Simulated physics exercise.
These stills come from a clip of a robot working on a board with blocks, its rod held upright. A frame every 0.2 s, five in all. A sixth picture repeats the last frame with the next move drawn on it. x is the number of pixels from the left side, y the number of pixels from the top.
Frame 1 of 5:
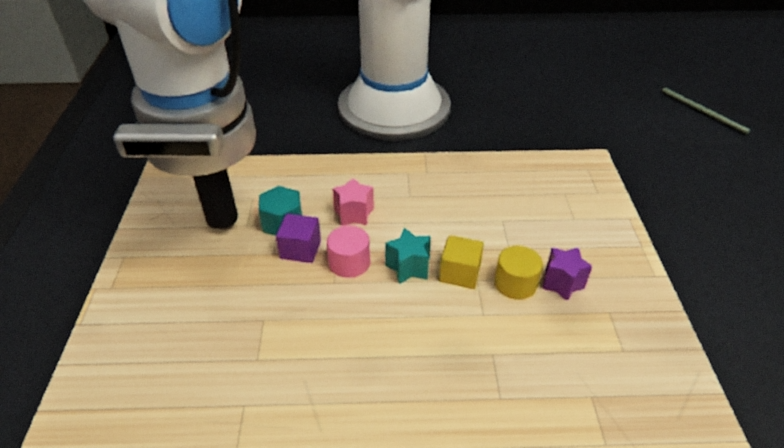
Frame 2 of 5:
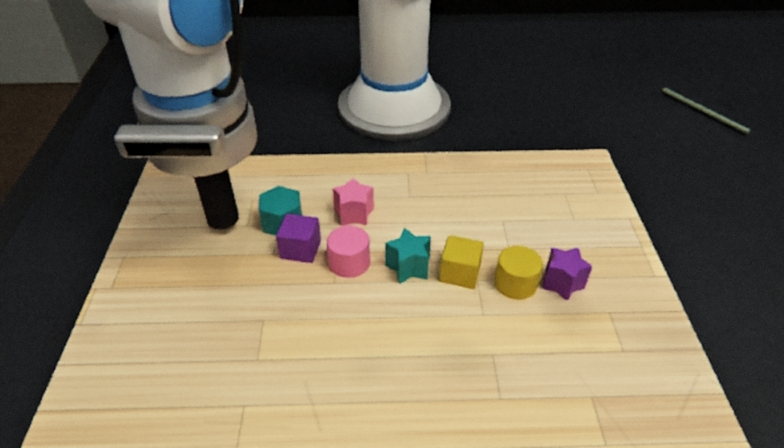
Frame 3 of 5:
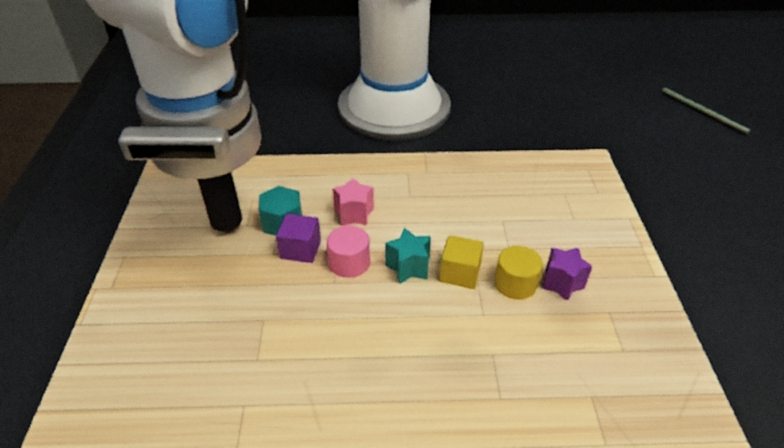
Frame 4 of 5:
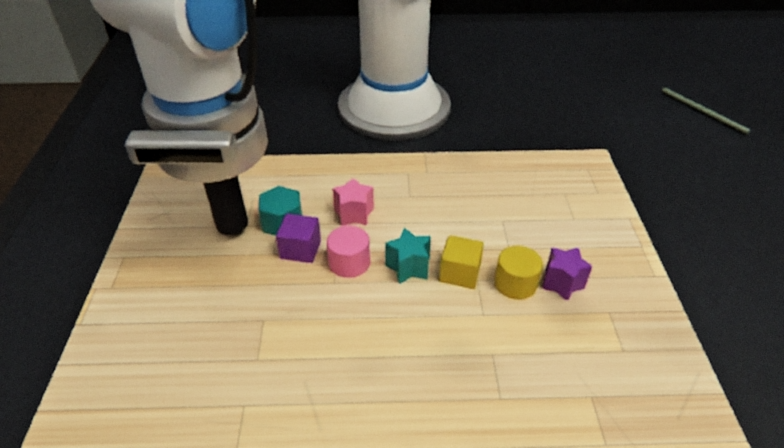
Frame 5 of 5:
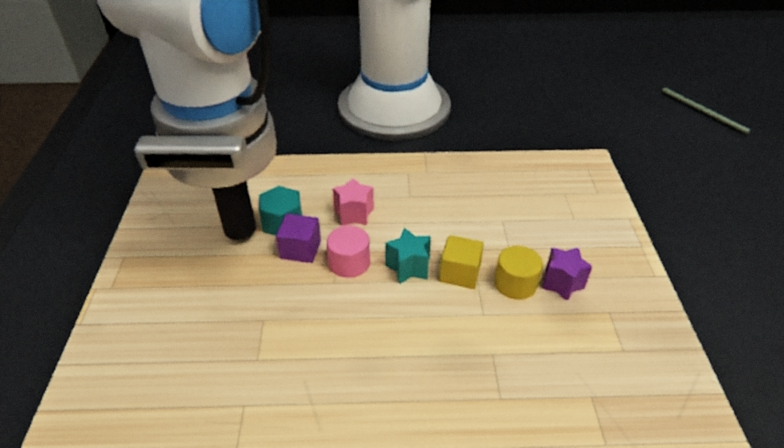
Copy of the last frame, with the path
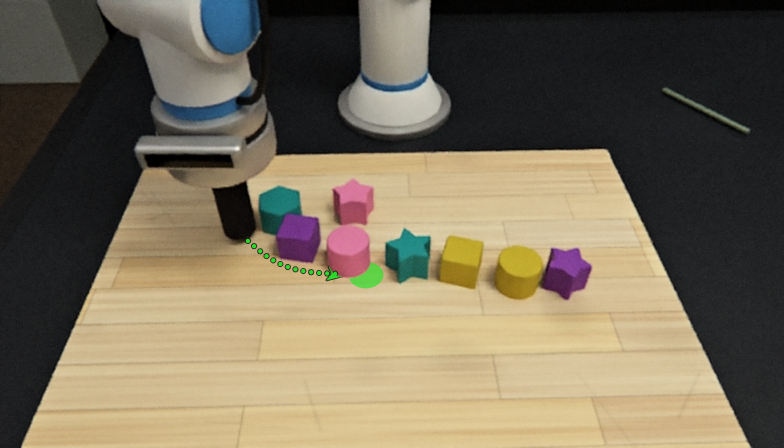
In this clip, a robot arm with a black rod moves slightly right and toward the viewer at the left of a wooden board, nearing a turquoise six-sided block and a purple square block, while all the coloured blocks stay still.
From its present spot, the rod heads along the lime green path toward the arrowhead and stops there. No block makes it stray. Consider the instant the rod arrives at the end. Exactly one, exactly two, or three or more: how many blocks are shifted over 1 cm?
Count: 3 or more.
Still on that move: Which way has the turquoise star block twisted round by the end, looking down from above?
Spins clockwise.
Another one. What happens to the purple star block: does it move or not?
It gets no push and keeps its place.
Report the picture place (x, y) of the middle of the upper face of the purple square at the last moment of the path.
About (322, 223).
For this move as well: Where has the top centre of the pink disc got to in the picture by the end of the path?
I expect it at (386, 228).
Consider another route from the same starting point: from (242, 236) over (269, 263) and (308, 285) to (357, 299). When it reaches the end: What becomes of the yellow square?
Left where it is.
Drawn move, from (242, 236) through (272, 260) and (316, 273) to (366, 275).
The first path, step by step. One third of the way, rod at (271, 253); purple square at (303, 227), turned 20° anticlockwise.
Two thirds of the way, rod at (315, 266); purple square at (321, 224), turned 80° anticlockwise; pink disc at (353, 239).
At the end, rod at (366, 268); turquoise six-sided block still; purple square at (322, 223), turned 85° anticlockwise; pink disc at (386, 228); turquoise star block at (422, 238), turned 50° clockwise; purple star block still.
